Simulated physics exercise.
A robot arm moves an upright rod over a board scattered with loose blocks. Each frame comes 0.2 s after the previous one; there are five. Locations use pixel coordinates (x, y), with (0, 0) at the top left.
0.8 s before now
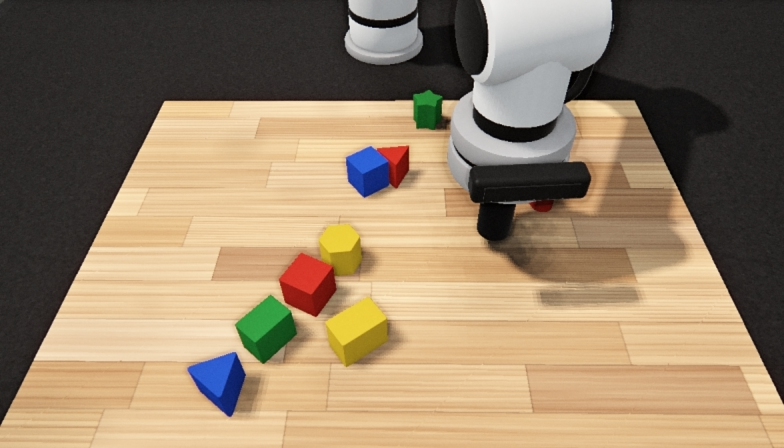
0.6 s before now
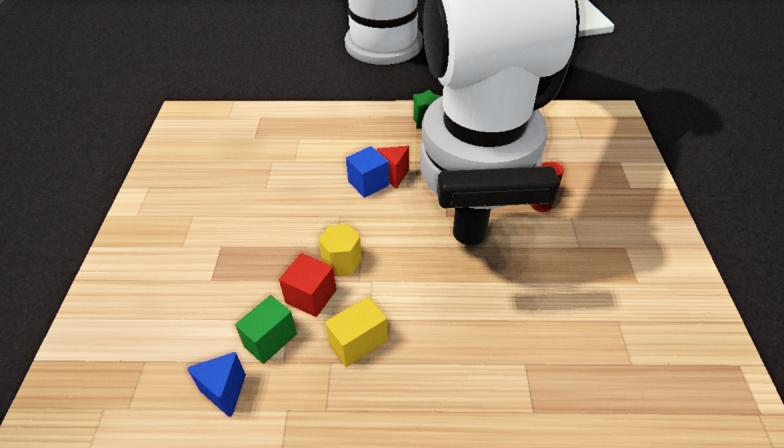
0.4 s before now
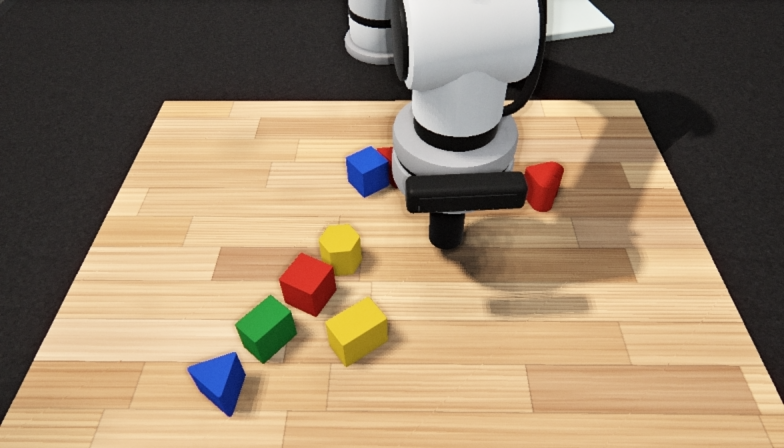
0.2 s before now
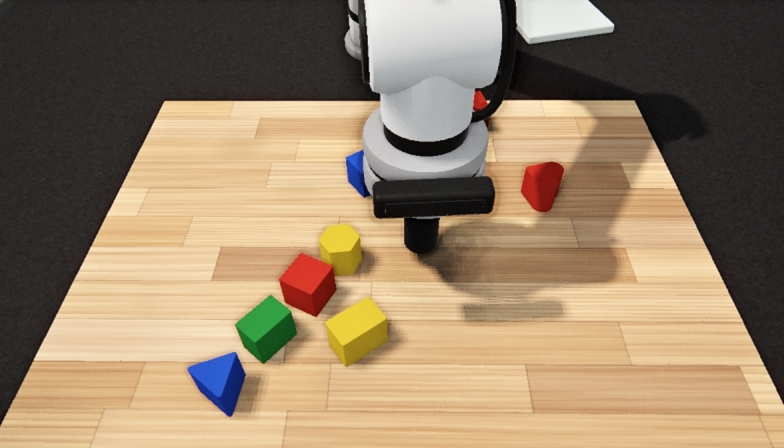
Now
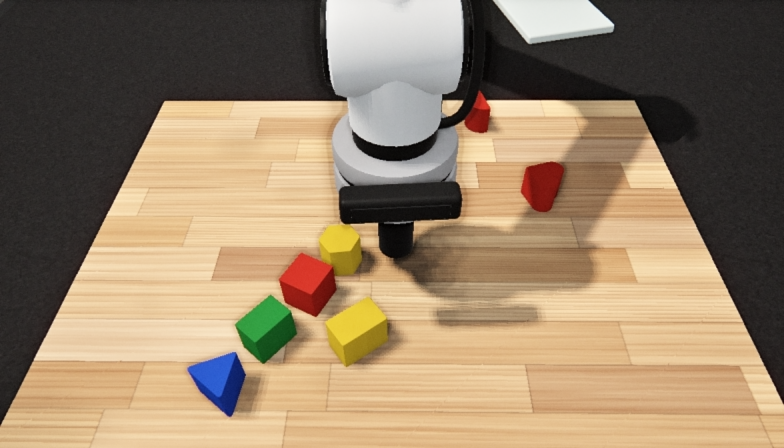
A white robot arm with a black gripper bar and short upright black rod reaches over a light wooden board on a dark floor, seen from above at an angle. Blue, red, green and yellow blocks lie scattered, mostly left of centre, with a blue triangle nearest. The arm glides steadily left and slightly nearer, covering and uncovering blocks behind it, while the blocks and camera stay still.
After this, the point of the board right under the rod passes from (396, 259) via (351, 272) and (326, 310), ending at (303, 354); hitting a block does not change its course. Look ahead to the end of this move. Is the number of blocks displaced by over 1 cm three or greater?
In short: Yes.
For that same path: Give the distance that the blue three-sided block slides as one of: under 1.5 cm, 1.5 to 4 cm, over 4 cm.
I reckon it covers less than 1.5 cm.
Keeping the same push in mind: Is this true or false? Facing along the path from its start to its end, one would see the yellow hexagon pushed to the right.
The statement is true.
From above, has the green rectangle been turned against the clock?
I expect so.
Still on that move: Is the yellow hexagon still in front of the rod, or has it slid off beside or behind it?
It lies beside or behind the rod.
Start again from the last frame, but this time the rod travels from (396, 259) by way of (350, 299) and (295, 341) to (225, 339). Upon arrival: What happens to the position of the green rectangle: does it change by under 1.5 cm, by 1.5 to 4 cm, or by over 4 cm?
The over 4 cm band.
What follows on the original path. One third of the way, rod (349, 259); yellow hexagon (312, 241), turned 30° clockwise.
Two thirds of the way, rod (323, 297); green rectangle (243, 327); red square (280, 291), turned 40° clockwise; yellow hexagon (308, 241), turned 35° clockwise.
At the end, rod (300, 342); blue three-sided block (211, 375); green rectangle (233, 330), turned 25° anticlockwise; red square (272, 298), turned 75° clockwise; yellow hexagon (308, 241), turned 35° clockwise.
